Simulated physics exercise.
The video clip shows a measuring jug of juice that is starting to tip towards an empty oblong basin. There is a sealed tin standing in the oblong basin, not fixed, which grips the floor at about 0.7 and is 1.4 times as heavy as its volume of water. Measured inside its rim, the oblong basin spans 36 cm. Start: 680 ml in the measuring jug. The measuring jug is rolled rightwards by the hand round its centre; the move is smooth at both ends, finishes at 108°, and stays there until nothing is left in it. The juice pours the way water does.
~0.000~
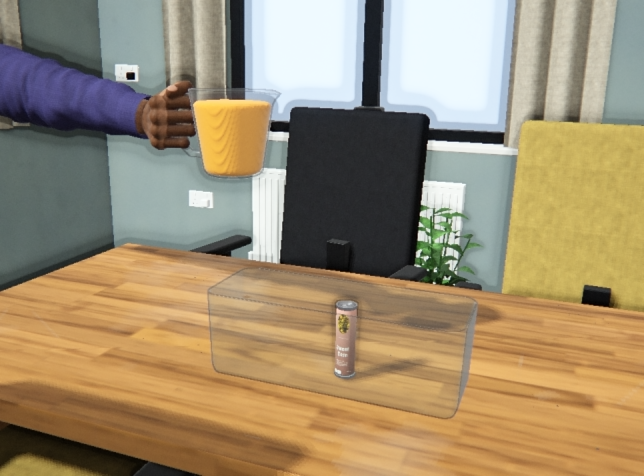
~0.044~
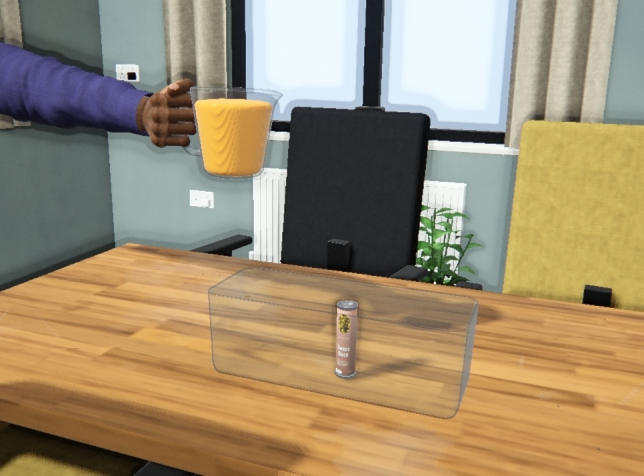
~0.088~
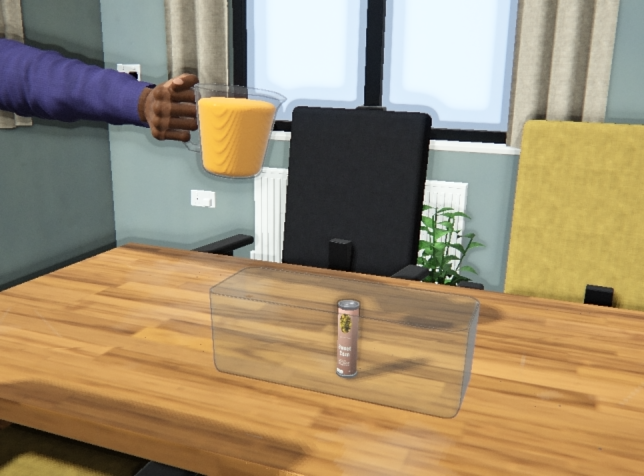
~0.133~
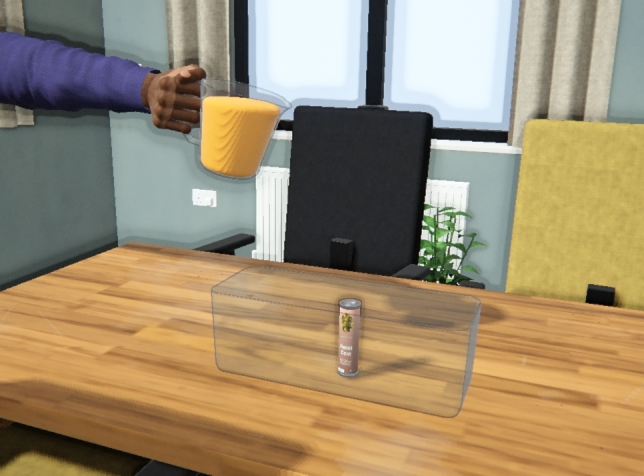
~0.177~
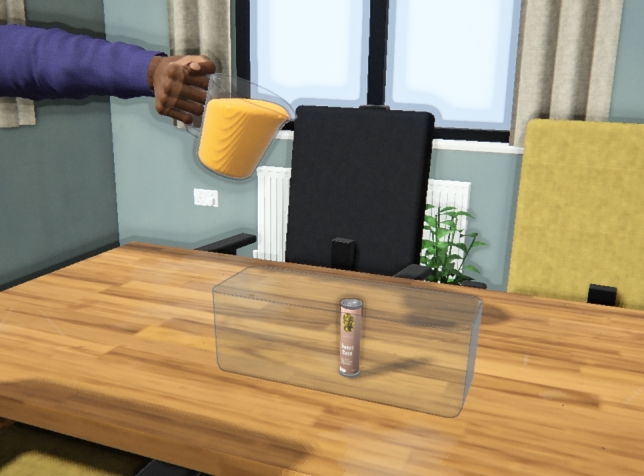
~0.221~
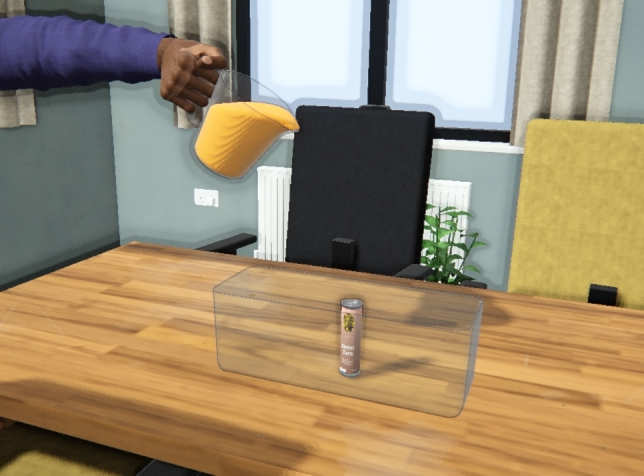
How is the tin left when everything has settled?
The tin is lying toppled.
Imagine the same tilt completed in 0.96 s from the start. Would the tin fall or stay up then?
It tumbles over, then.
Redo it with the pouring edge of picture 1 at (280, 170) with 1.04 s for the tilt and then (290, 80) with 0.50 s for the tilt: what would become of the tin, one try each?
Trial 1 - tin stays standing; trial 2 - tin tips.
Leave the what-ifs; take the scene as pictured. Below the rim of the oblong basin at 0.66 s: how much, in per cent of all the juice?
Near 74 per cent of the total.
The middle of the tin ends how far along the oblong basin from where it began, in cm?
All told, the tin's centre has moved close to 8.5 cm.
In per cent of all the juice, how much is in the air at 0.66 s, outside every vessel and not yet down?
Estimate: Around 20 per cent.
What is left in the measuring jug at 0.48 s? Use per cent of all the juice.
Near 42 in a hundred.
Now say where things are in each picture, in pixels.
Tilt 0°; pouring edge (280, 93); surface from (202, 102) to (271, 105); the oblong basin's rim runs from (226, 280) to (472, 316); the tin's top is at (347, 308), in the first frame.
Tilt 2°; pouring edge (282, 95); surface from (203, 101) to (272, 105), in the second frame.
Tilt 6°; pouring edge (286, 99); surface from (206, 99) to (275, 106), in the third frame.
Tilt 14°; pouring edge (291, 107); surface from (212, 98) to (280, 109), in the fourth frame.
Tilt 24°; pouring edge (296, 118); surface from (214, 102) to (289, 113), in the fifth frame.
Tilt 35°; pouring edge (298, 131); surface from (213, 116) to (294, 124); 1 per cent is over the edge, in the sixth frame.
After 0.48 s the tilt is 101° and 42 per cent is still to pour; the tin stands where it began.
After 0.66 s the tilt is 108° and 6 per cent is still to pour; the tin leans 7°.
After 0.86 s the tilt is 108° and 0 per cent is still to pour; the tin lies on its side.
After 1.07 s the tilt is 108° and 0 per cent is still to pour; the tin lies on its side.
In the end the tin lies on its side.
